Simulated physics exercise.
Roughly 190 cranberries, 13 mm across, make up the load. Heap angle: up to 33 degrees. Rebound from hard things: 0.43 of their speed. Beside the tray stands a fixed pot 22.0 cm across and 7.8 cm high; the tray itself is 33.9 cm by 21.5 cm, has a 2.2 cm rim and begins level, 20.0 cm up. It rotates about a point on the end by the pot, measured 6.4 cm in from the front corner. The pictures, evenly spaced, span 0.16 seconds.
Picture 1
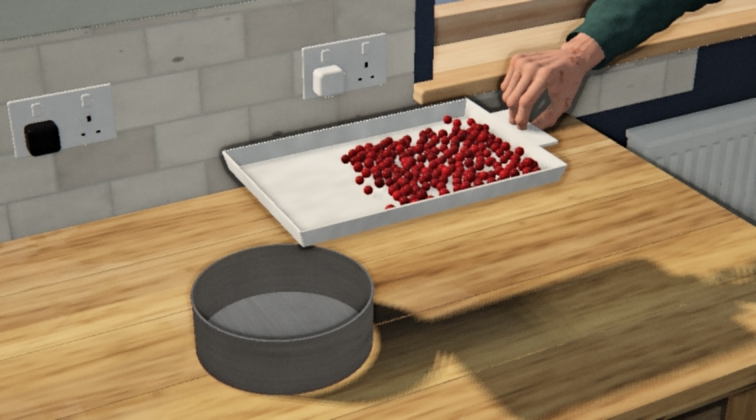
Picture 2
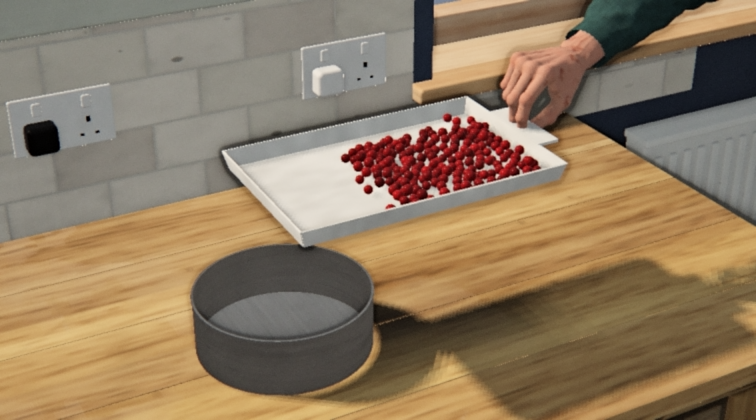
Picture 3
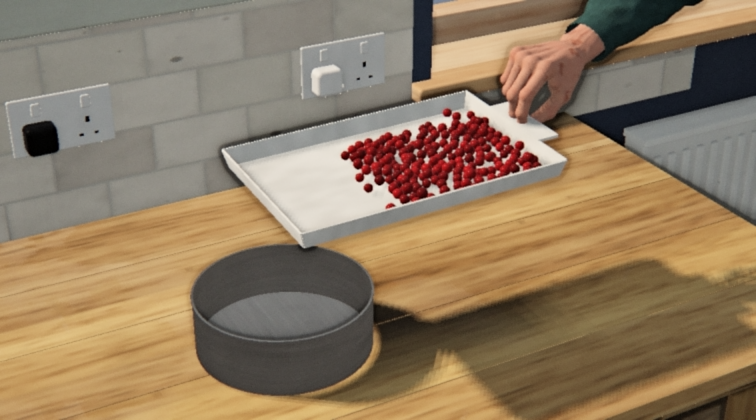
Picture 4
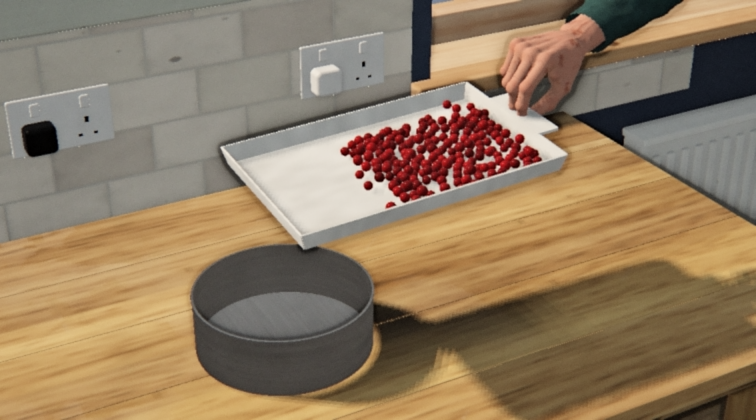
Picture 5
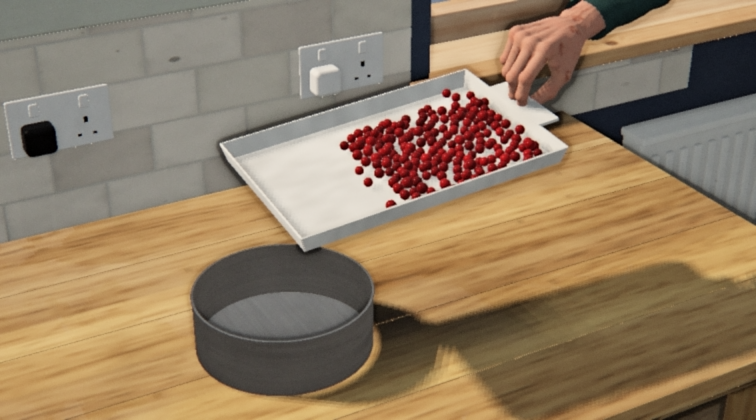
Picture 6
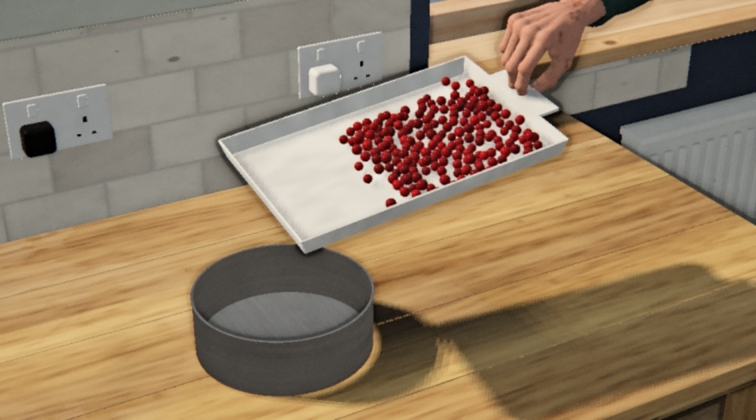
On a wooden worktop, a hand slowly raises the right end of a cranberry tray.
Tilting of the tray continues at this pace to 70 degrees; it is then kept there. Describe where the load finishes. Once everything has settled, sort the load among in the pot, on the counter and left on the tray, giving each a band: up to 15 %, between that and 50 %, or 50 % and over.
Pot: Up to 15 %; counter: 50 % and over; tray: Between 15 and 50 %.
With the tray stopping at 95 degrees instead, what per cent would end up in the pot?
I'd put it at close to 15 per cent.
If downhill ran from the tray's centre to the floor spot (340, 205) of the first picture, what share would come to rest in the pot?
About 10 per cent.
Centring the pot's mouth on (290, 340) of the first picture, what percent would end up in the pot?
Roughly 70 percent would end up there.
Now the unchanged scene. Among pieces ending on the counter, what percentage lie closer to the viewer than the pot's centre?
Share: Roughly 100 %.
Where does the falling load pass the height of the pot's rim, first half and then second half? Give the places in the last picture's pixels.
Around (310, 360), then around (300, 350).
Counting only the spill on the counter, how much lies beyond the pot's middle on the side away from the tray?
That works out to about 90 percent.
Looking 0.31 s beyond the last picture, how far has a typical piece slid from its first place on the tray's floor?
Displacement on the tray: Roughly 4 cm.
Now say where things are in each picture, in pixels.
In the first frame, tray tilt 0 degrees, front corners at (303, 228) and (560, 164); middle of the pieces at (438, 163); pot at (282, 289).
In the second frame, tray tilt 0 degrees, front corners at (303, 229) and (560, 162); middle of the pieces at (438, 162).
In the third frame, tray tilt 2 degrees, front corners at (304, 230) and (560, 159); middle of the pieces at (438, 159).
In the fourth frame, tray tilt 4 degrees, front corners at (304, 232) and (560, 153), lowest corner left front; middle of the pieces at (438, 154).
In the fifth frame, tray tilt 7 degrees, front corners at (304, 234) and (561, 146), lowest corner left front; middle of the pieces at (438, 147).
In the sixth frame, tray tilt 10 degrees, front corners at (304, 237) and (561, 138), lowest corner left front; middle of the pieces at (438, 140); pot at (283, 290).
Then, 0.31 s after the last picture, tilt 40 degrees; the tray holds 100 %, the pot 0 %.
Then, 0.51 s after the last picture, tilt 60 degrees; the tray holds 100 %, the pot 0 %.
Then, 0.83 s after the last picture, tilt 70 degrees; the tray holds 60 %, the pot 0 %.
In the end, pot 0 %, counter 70 %, tray 30 %.
